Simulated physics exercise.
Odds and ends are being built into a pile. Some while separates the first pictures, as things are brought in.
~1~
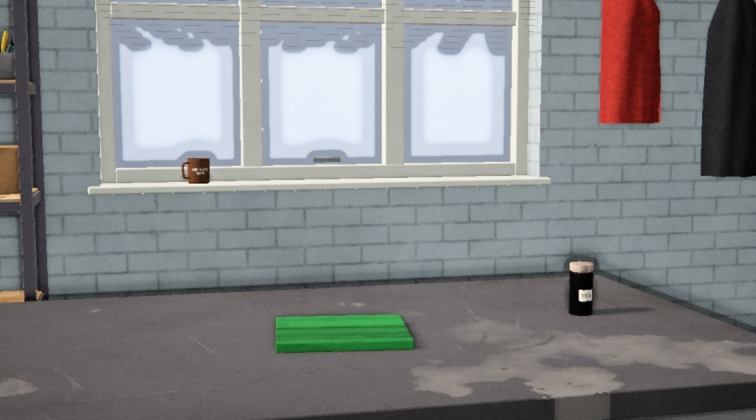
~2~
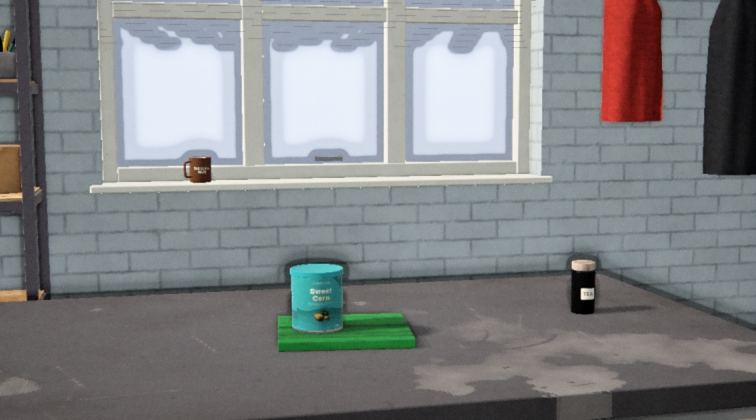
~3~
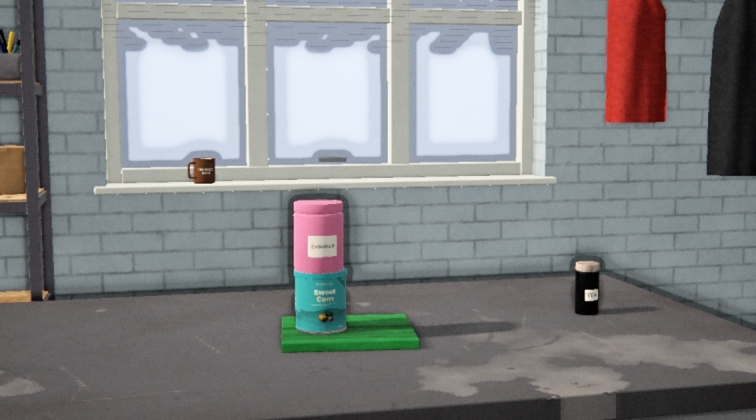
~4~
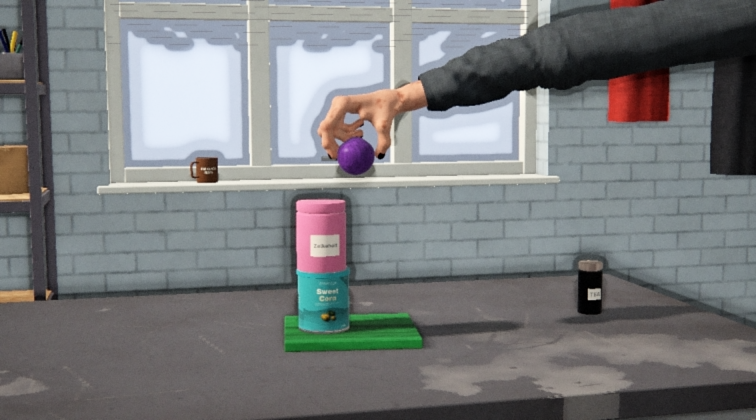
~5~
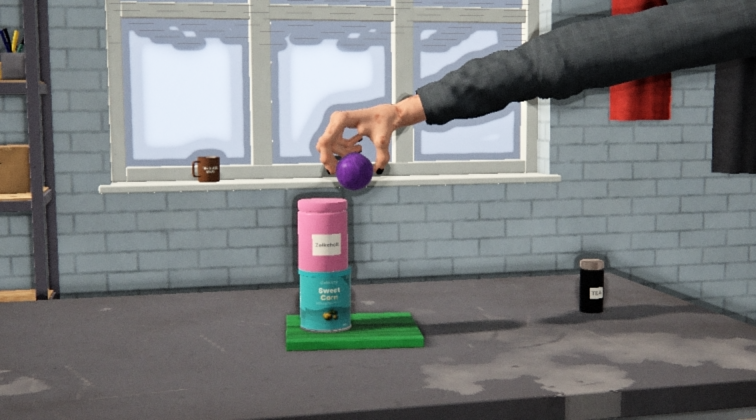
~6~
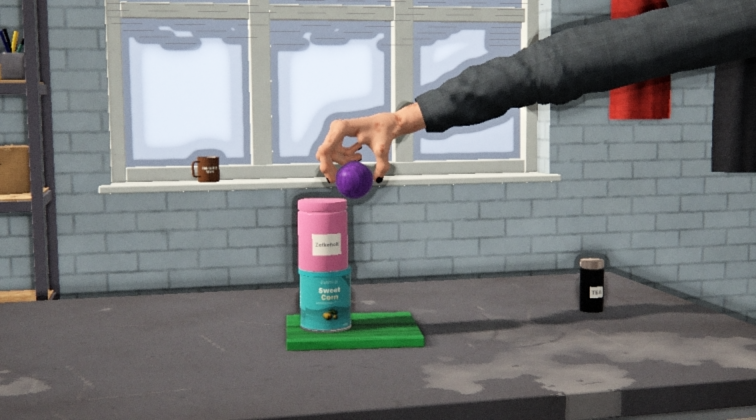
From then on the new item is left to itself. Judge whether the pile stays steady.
The pile is unstable.
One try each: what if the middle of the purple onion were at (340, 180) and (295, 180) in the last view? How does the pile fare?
On the first release the pile stays intact, while on the second it caves in.
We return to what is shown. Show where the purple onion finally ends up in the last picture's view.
Close to pixel (403, 305).
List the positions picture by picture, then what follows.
In the first picture, the last thing is not in view yet.
In the second picture, the last thing is not in view yet; green board (344, 331).
In the third picture, the last thing is not in view yet; pink jar (319, 236).
The fourth picture shows coming down; purple onion (356, 156); green board (350, 332).
The fifth picture shows coming down; purple onion (354, 171); pink jar (323, 234).
The sixth picture shows set down, still held; purple onion (354, 180); green board (352, 330).
Then, 0.30 s later than the last frame, purple onion now fallen.
Then, 0.40 s later than the last frame, things are still on the move.
Then, 0.50 s later than the last frame, as before.
Then, 1.80 s later than the last frame, nothing new.
When it is over, fallen, purple onion; the other 4 as before. End places, in pixels of the last picture, purple onion near (403, 305). The pile gives way.
